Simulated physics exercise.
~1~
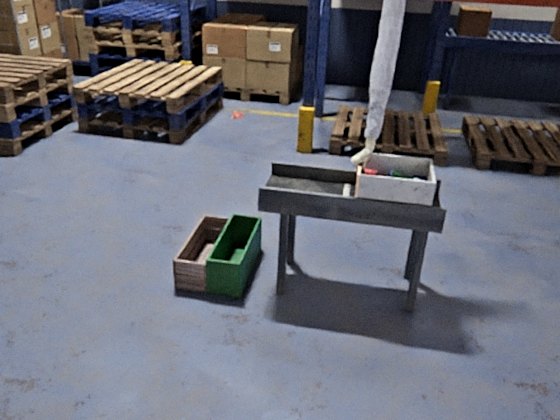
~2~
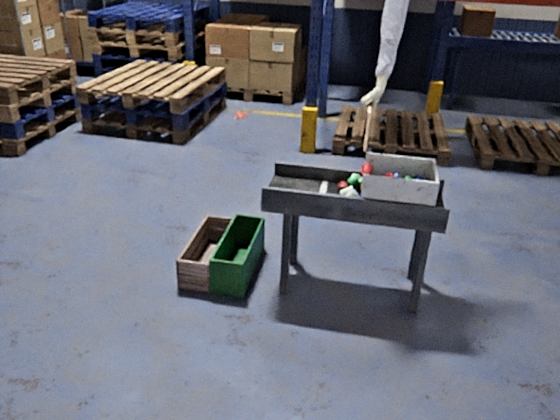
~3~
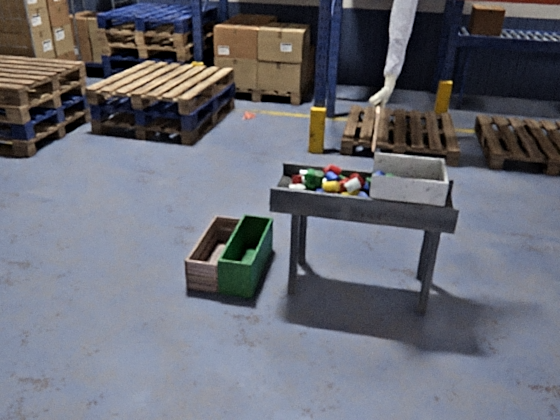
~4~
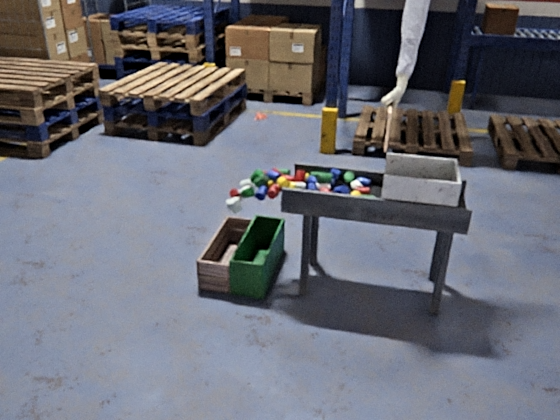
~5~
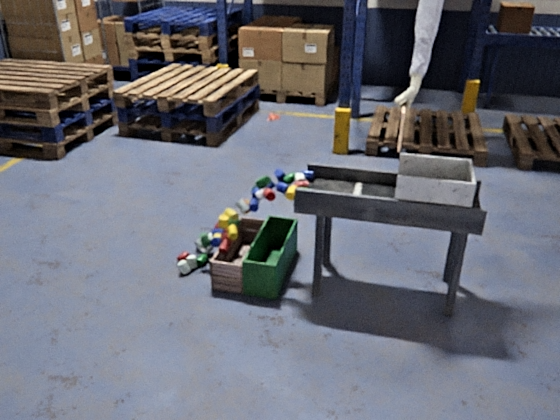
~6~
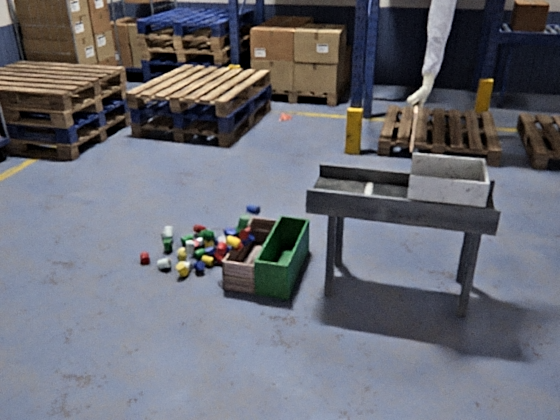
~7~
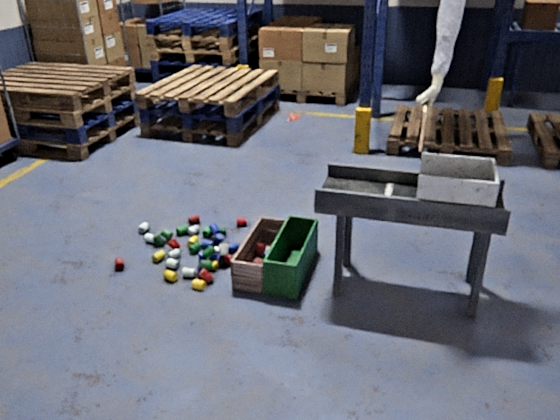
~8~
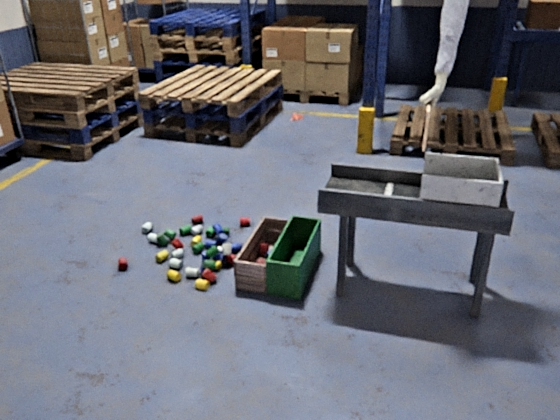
A grey metal belt on legs stands at the right of a warehouse with a blue-grey floor, seen from above, a pale pen at its right end. Below its left end sit a green box and, farther left, a wooden tub, with pallets and cartons behind. Small red, green, blue, yellow and white jars spill from the pen and ride left as the view pans slightly left. They fly off the end in a stream, passing over the green box. A few land in the tub, while most tumble onto the floor beyond it and come to rest scattered there, leaving the green box empty.
